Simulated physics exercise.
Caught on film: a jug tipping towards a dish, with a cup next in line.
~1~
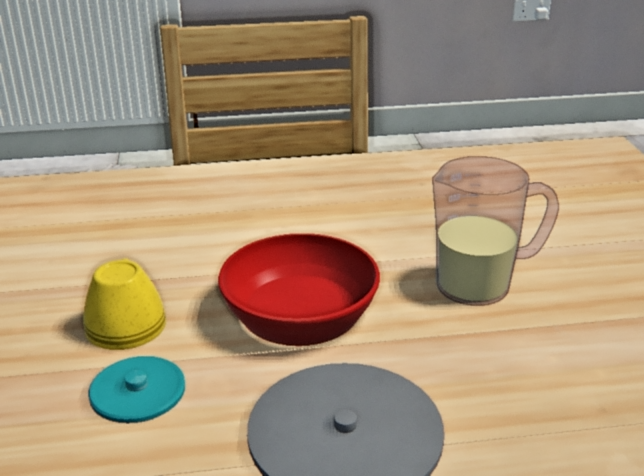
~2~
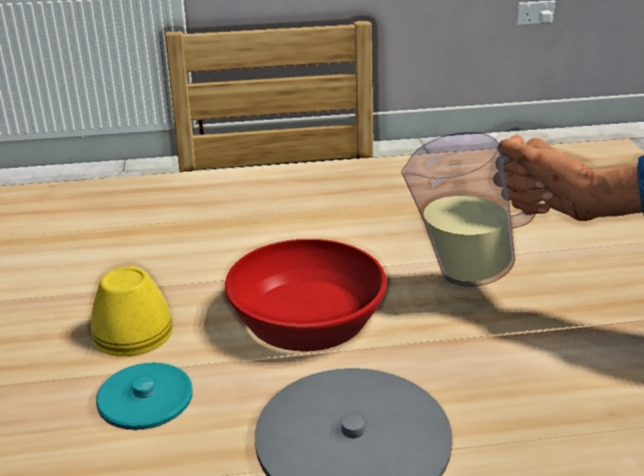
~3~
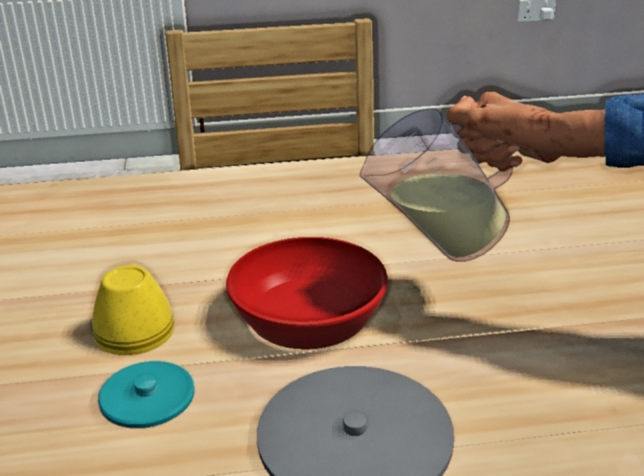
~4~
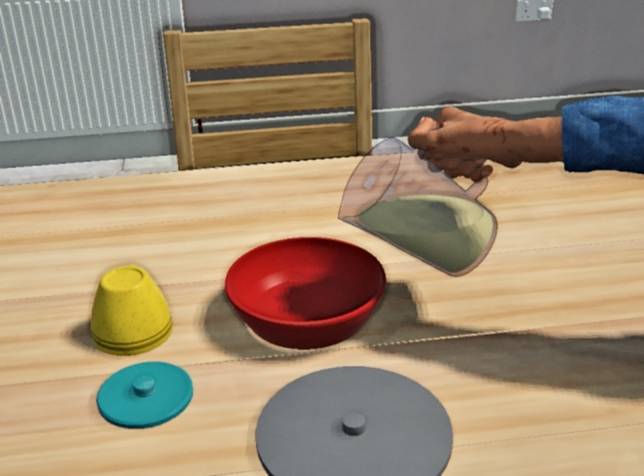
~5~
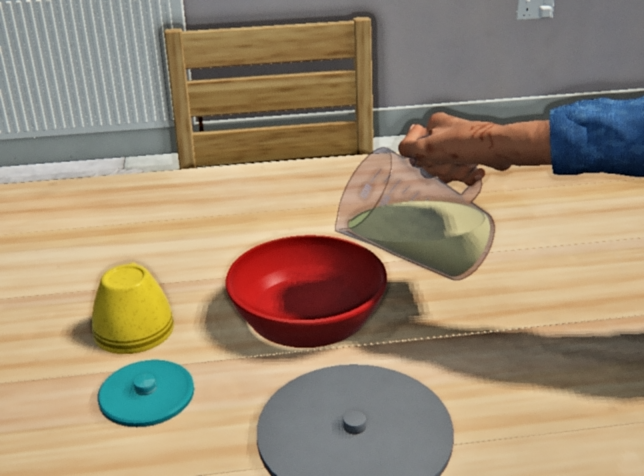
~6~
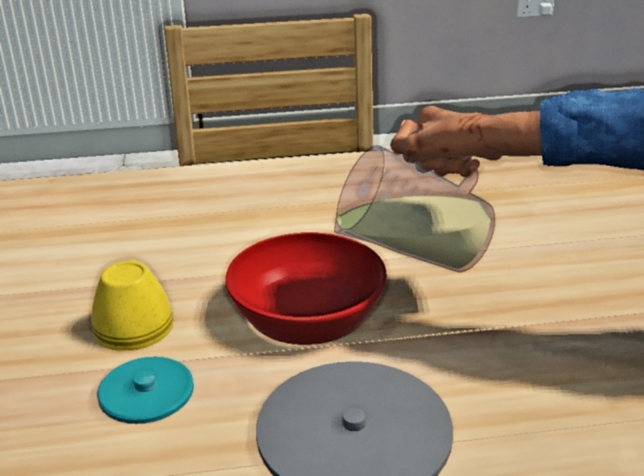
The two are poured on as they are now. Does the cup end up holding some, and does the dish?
At the end, most likely the cup misses out on it; most likely the dish receives it.
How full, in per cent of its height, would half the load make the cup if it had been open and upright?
75 %, roughly.
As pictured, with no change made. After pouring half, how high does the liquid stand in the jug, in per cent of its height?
I make it close to 25 per cent.
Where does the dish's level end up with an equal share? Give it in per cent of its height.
I'd guess some 25 per cent.
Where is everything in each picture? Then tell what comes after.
Before the pour; jug (478, 230) about half full; dish (300, 294) open; cup (122, 302) upside down, in the first frame.
The jug is on its way; jug about half full, surface at (467, 216); dish (306, 300) open, in the second frame.
Tilting; jug (439, 187) tipped 35° with all of its load; cup (131, 307) upside down, in the third frame.
No stream yet; jug (420, 210) tipped 50° with all of its load; dish (306, 298) open, in the fourth frame.
Still nothing leaves it; jug (416, 216) tipped 55° with all of its load; cup (130, 306) upside down, in the fifth frame.
On the point of pouring; jug (415, 212) tipped 60° with all of its load; dish (307, 293) open; cup (130, 303) upside down, in the sixth frame.
A moment on, the lemonade goes into the dish.
Further on, it runs off the upturned base of the cup.
When it is over, the dish has its share inside; the cup is empty, in a puddle.
